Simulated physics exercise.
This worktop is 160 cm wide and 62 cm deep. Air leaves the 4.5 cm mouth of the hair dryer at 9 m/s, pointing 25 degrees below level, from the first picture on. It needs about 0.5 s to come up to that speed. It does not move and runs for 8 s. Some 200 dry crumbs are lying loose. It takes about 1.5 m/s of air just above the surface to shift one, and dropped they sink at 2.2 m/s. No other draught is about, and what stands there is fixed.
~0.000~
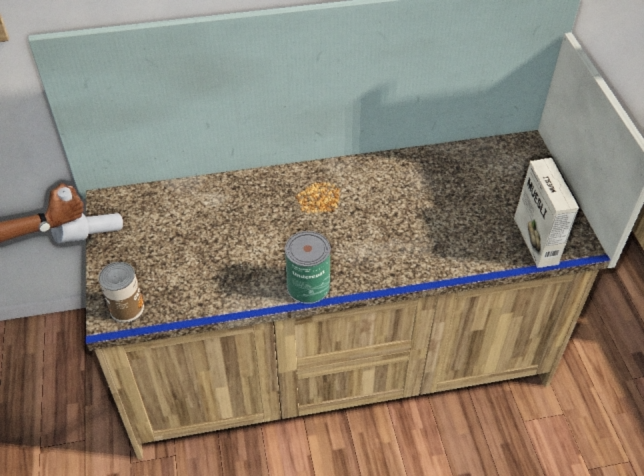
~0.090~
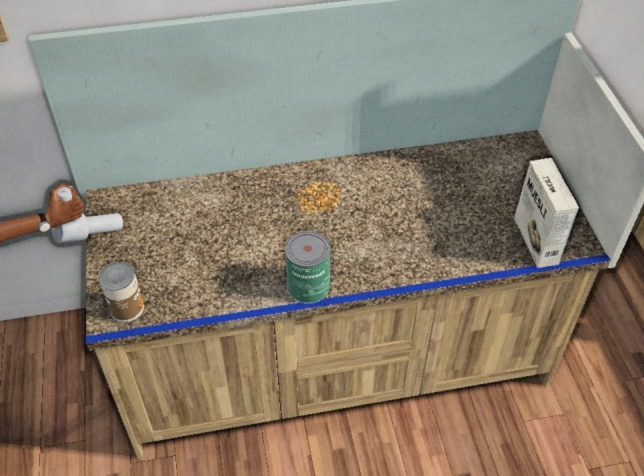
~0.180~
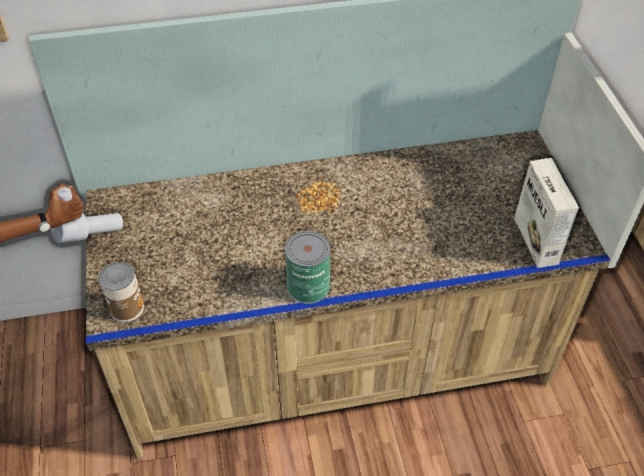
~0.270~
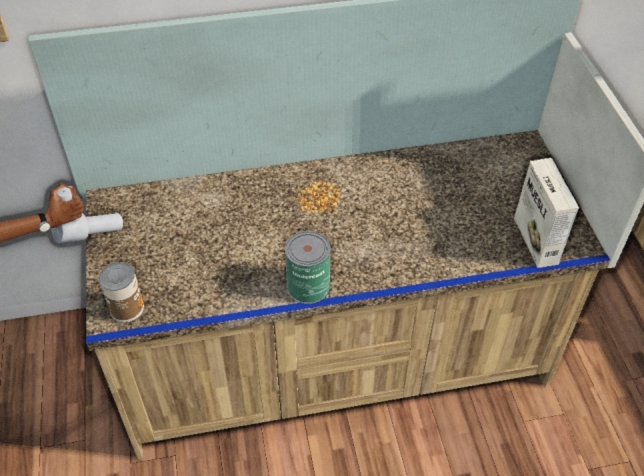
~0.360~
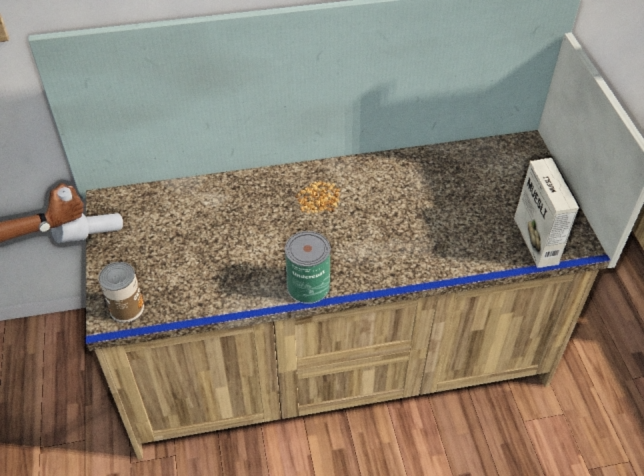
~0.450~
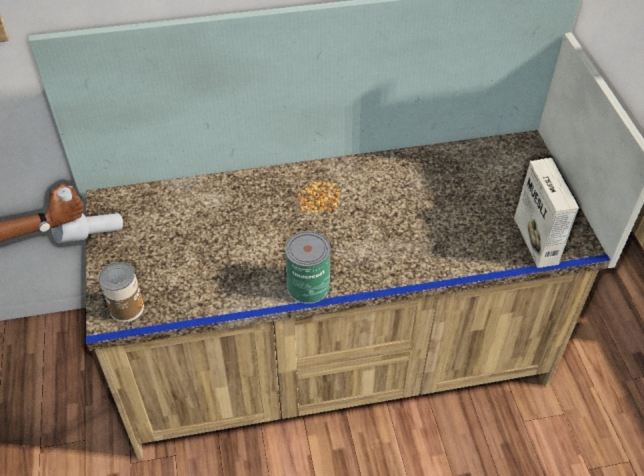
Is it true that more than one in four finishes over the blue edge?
As for a quarter going over the blue edge: No.
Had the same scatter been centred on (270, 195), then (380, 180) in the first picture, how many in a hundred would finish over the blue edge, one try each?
In turn about 10 %, 4 %.
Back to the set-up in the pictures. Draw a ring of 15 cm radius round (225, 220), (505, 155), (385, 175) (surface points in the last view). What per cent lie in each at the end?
In turn about 0 %, 30 %, 25 %.
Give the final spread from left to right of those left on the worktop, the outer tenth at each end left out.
Roughly 60 cm.
After 1.6 s, 0 % are over the blue edge; the middle of those still in play is near (403, 182); 12 % have settled or left.
After 2.6 s, 0 % are over the blue edge; the middle of those still in play is near (428, 177); 13 % have settled or left.
After 4.4 s, 3 % are over the blue edge; the middle of those still in play is near (434, 178); 16 % have settled or left.
After 8.0 s, at the end, 4 % are over the blue edge; the middle of those still in play is near (453, 177).
